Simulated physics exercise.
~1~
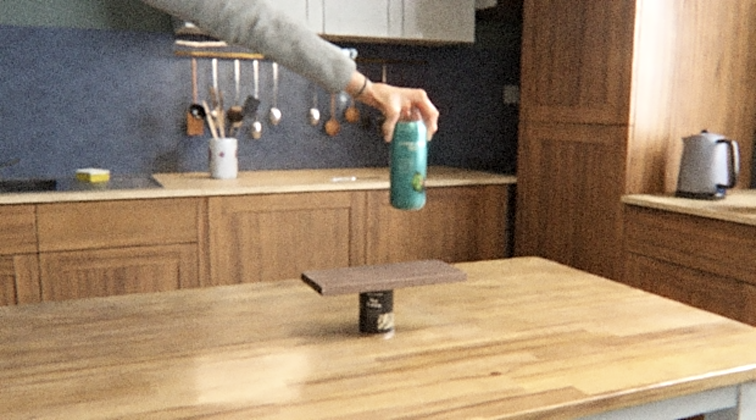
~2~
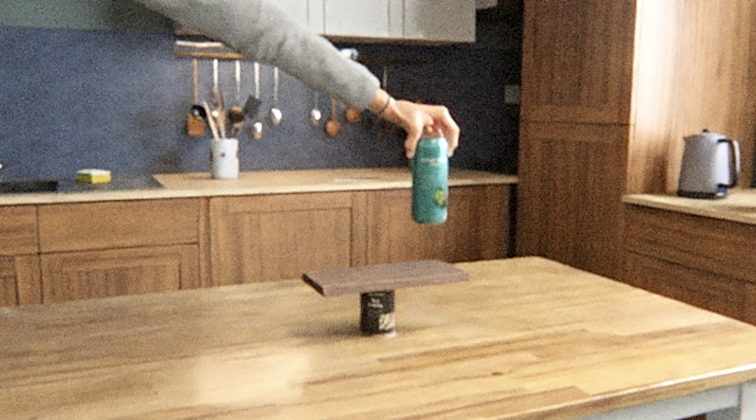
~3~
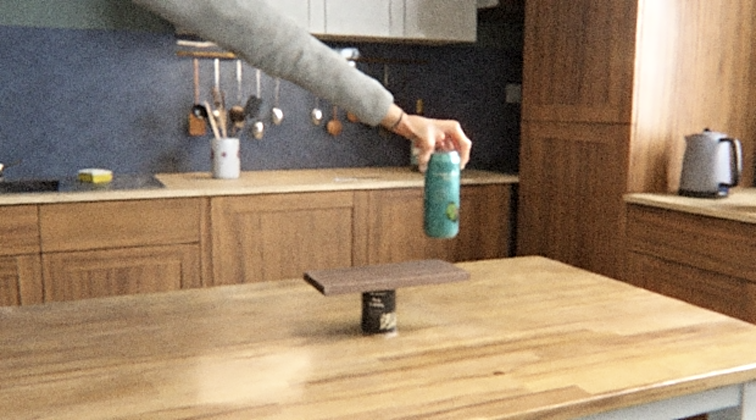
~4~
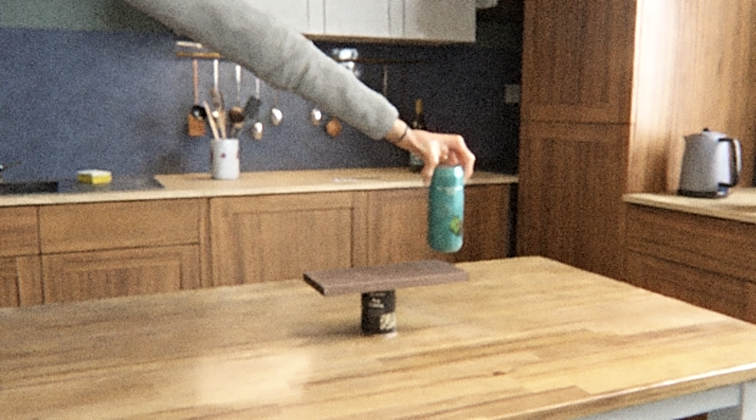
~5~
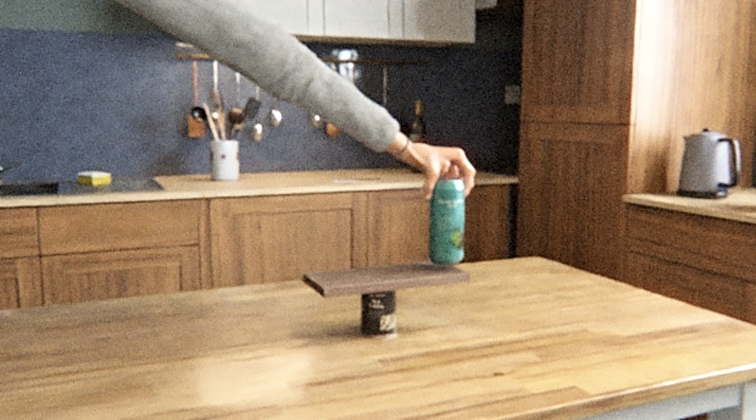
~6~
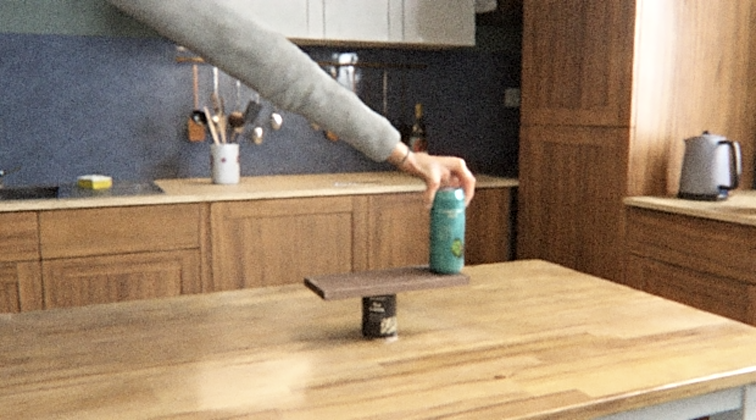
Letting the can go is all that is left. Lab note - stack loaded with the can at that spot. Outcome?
My guess is the stack will not be secure.
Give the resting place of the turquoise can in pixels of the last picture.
Look around (484, 302) in the final frame.
Then, 0.30 s on from there, turquoise can now fallen; brown board turned 20° from how it was put.
Then, 0.40 s on from there, brown board turned 45° from how it was put.
Then, 0.50 s on from there, brown board turned 52° from how it was put.
Then, 0.70 s on from there, brown board turned 30° from how it was put.
In the end, fallen, turquoise can; left askew, brown board; black tin unmoved. At the end, from the last picture's camera, turquoise can near (485, 302). The stack gives way.
